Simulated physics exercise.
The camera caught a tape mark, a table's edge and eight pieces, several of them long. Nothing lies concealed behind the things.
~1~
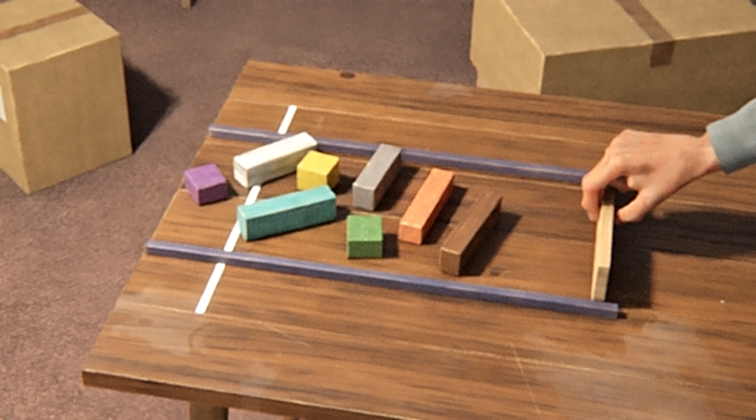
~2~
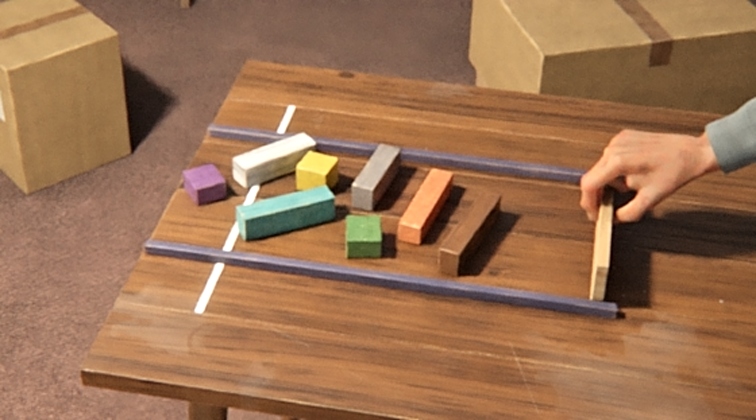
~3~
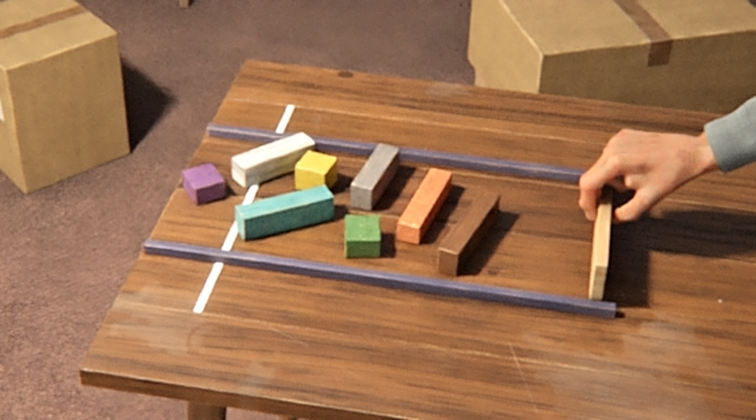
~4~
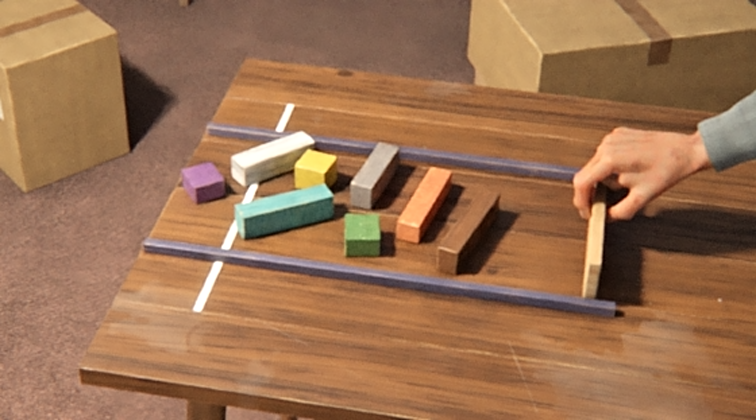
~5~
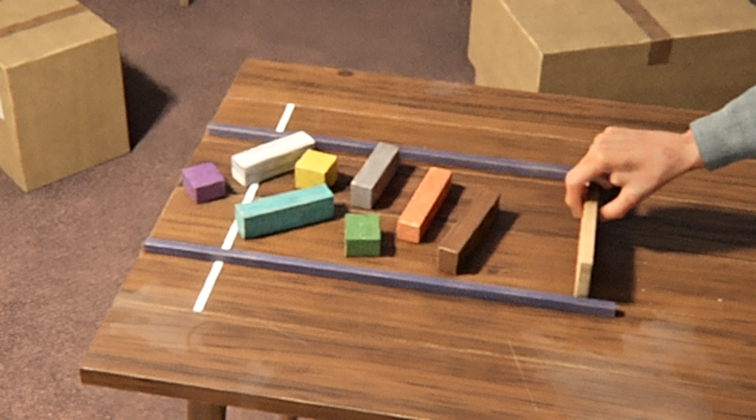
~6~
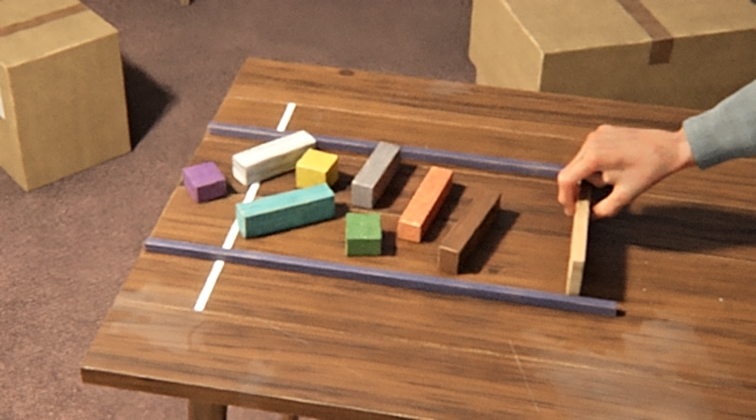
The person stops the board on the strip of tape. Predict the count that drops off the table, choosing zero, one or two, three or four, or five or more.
The count that drops off is three or four.
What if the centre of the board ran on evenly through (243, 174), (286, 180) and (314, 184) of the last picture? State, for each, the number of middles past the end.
First 4, next 0, last 0.
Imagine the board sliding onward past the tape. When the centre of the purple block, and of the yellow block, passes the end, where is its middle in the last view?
The middle is at (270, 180) when it's the purple block, and at (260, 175) when it's the yellow block.
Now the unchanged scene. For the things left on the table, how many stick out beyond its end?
1 is the number.
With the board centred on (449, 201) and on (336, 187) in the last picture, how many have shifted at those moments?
Tally: First 2; then 7.
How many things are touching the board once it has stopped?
In total, 1.
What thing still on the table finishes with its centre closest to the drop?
Foremost is the turquoise bar.
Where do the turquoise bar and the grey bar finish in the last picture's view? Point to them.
The first sits around (173, 197), while the other sits around (216, 152).
Soon after, none off yet; purple block at rest near (205, 182); white stick at rest near (275, 158); turquoise bar at rest near (286, 211).
After that, none off yet; purple block moving near (199, 183); white stick displaced about its own width near (220, 146); turquoise bar displaced about its own width near (218, 205).
In the end, the number that fall off is three or four; gone, yellow block, white stick and purple block.
